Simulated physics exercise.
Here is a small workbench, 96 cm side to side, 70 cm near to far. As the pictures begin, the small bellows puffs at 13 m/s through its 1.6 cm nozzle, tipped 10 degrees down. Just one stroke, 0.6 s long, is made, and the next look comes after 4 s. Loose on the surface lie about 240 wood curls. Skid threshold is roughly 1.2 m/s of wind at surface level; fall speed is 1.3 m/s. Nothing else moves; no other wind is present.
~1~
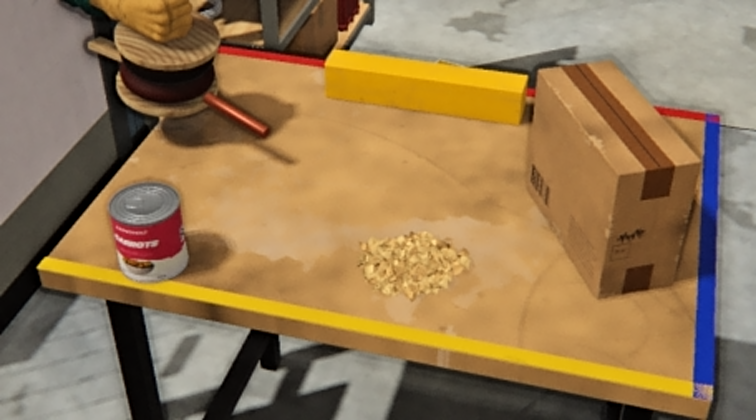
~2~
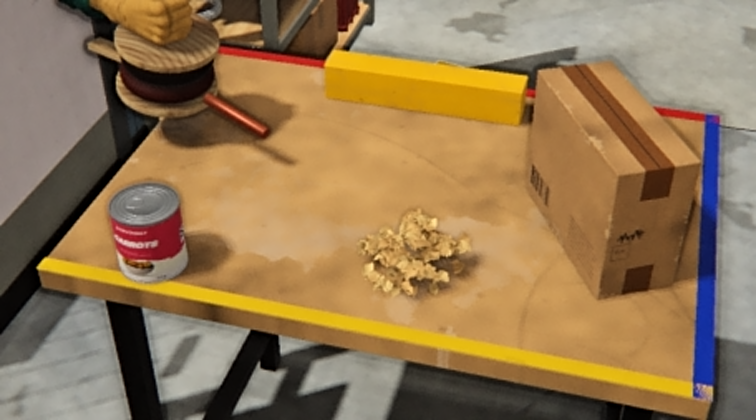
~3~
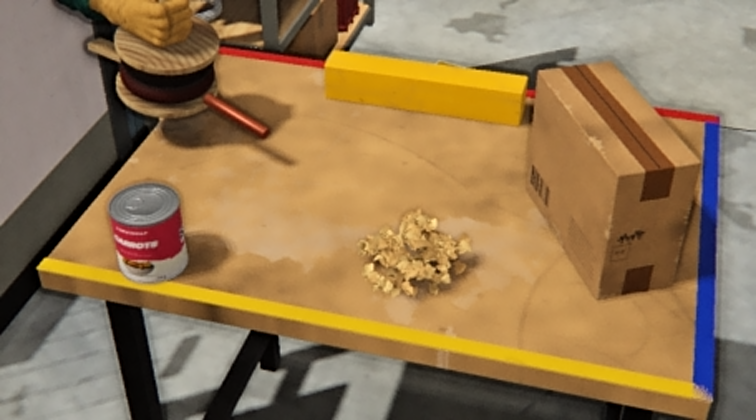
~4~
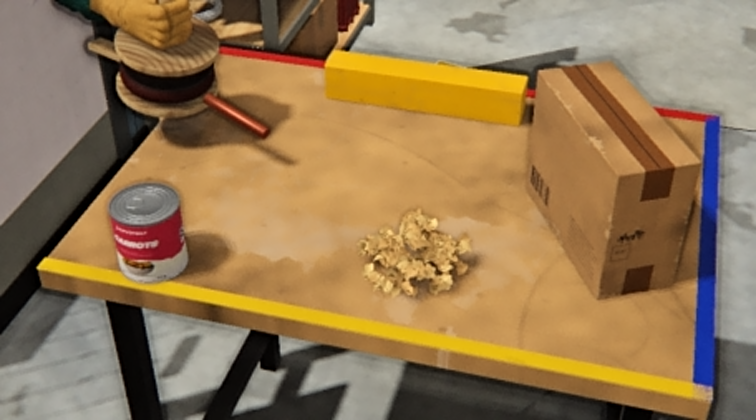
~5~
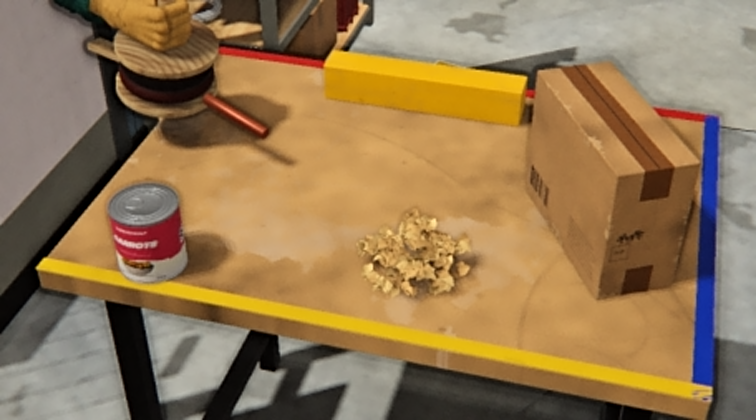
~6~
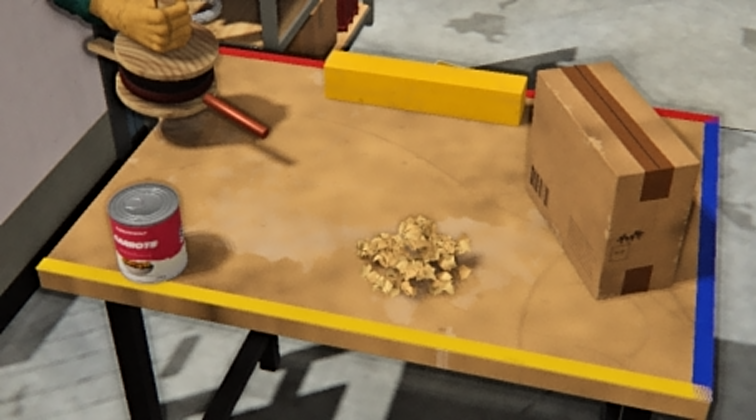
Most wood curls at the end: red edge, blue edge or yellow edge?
I would say the yellow edge.
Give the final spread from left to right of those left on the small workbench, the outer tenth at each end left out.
30 centimetres or so.
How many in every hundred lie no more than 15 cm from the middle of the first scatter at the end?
I'd put it at close to 30 percent.
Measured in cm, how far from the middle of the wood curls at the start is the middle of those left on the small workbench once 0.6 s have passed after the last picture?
Centre offset: Approx. 10 cm.
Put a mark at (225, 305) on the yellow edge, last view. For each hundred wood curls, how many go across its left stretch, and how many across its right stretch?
About 0 per cent left, about 50 per cent right.
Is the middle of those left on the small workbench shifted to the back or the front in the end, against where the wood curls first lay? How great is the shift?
Forward, some 10 cm.
Then, 0.6 s after the last picture the count stands so, 5 % are over the blue edge, 48 % over the yellow edge and 0 % over the red edge; the middle of those left on the top is near (450, 313).
Then, 1.0 s after the last picture the count stands so, 7 % are over the blue edge, 52 % over the yellow edge and 0 % over the red edge; the middle of those left on the top is near (432, 315).
Then, 2.0 s after the last picture the count stands so, 7 % are over the blue edge, 52 % over the yellow edge and 0 % over the red edge; the middle of those left on the top is near (432, 315).
Then, 3.8 s after the last picture, at the end, 7 % are over the blue edge, 52 % over the yellow edge and 0 % over the red edge; the middle of those left on the top is near (432, 315).
